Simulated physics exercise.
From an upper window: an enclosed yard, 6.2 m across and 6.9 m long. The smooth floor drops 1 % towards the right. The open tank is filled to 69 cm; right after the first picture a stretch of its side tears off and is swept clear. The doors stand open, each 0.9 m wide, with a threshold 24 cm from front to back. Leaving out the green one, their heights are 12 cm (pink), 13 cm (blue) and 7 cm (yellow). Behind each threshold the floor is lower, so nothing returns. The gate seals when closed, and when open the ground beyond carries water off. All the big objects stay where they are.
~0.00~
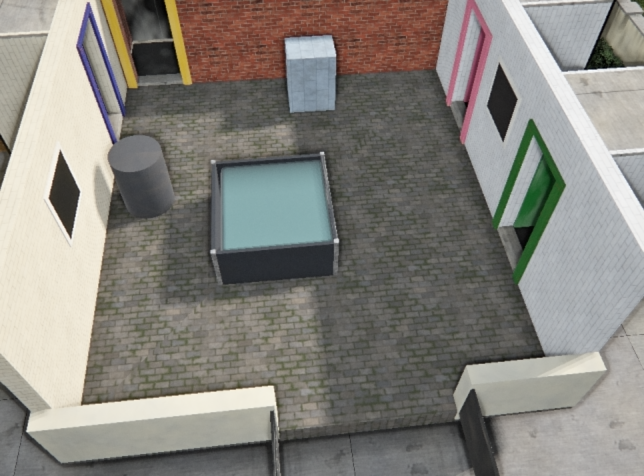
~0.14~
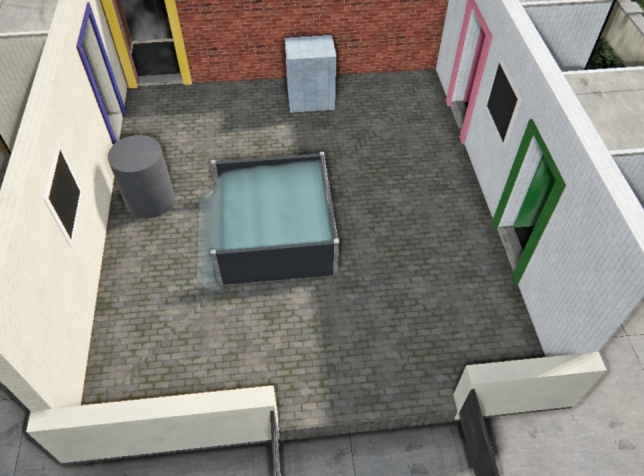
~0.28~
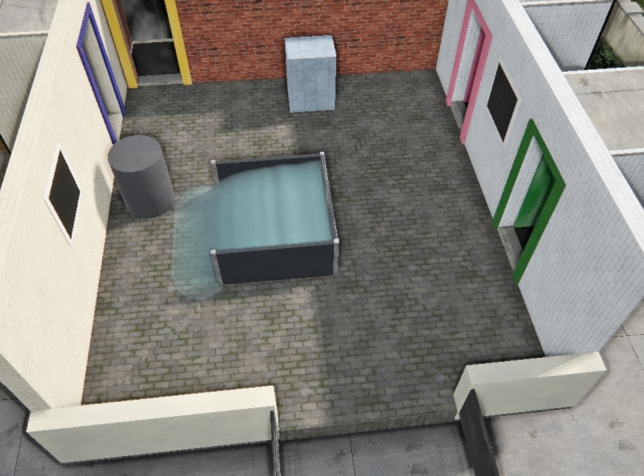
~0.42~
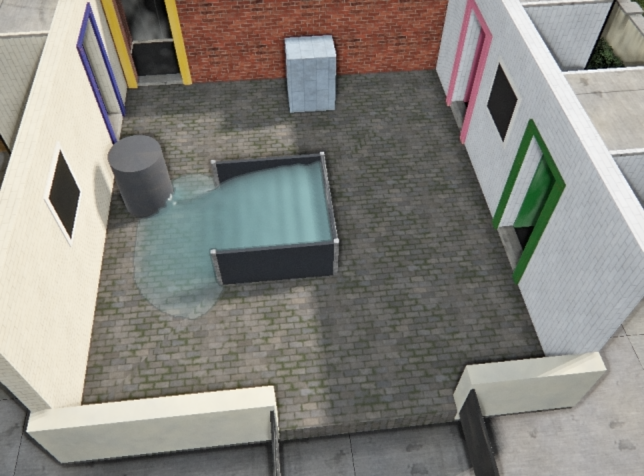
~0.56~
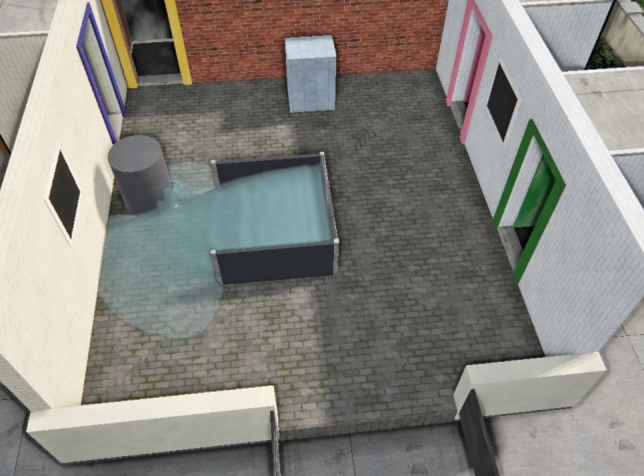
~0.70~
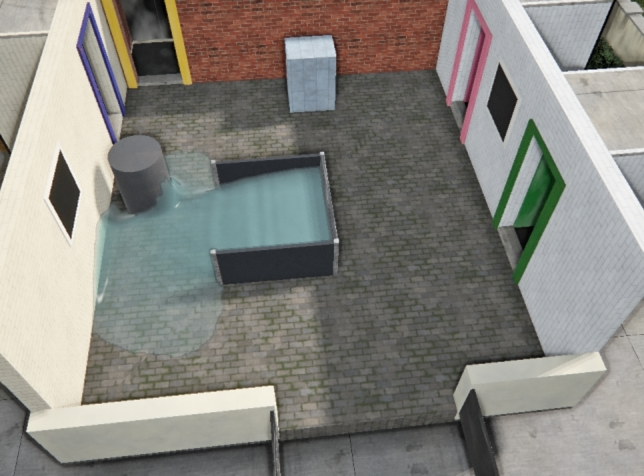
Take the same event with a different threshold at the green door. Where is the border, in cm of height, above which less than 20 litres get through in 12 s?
At least 6.5 cm or so.
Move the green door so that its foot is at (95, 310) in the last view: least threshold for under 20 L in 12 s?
About 23 cm.
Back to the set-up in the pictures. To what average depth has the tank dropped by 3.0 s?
Some 12 cm.
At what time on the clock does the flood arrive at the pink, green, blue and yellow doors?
Arrival: Pink 6.5 s, green 4.5 s, blue 1.2 s, yellow 2.0 s.
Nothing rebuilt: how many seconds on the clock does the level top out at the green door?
Around 6.0 s.
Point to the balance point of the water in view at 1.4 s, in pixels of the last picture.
At about (204, 240).
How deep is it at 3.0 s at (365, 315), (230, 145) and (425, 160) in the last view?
Roughly 0, 2 and 0 cm, in turn.
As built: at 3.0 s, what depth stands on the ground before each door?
Depths in cm: Pink 0, green 0, blue 3, yellow 20.
After 1.4 s water covers 20 % of the floor, deepest (46 cm) near (105, 249); it has not reached the green door.
After 3.0 s water covers 40 % of the floor, deepest (30 cm) near (80, 419); it has not reached the green door.
After 12.0 s water covers 95 % of the floor, deepest (10 cm) near (433, 70); 6 cm at the green door, 8 litres in over its 8 cm threshold.
At the green door as built, the water arrived by 4.6 s and peaked near 10 cm at 6.2 s.
With a threshold of 6 cm, 29 litres would have come in within the 12 s; with 8 cm, 8 litres. So under 20 litres takes about 6.5 cm.
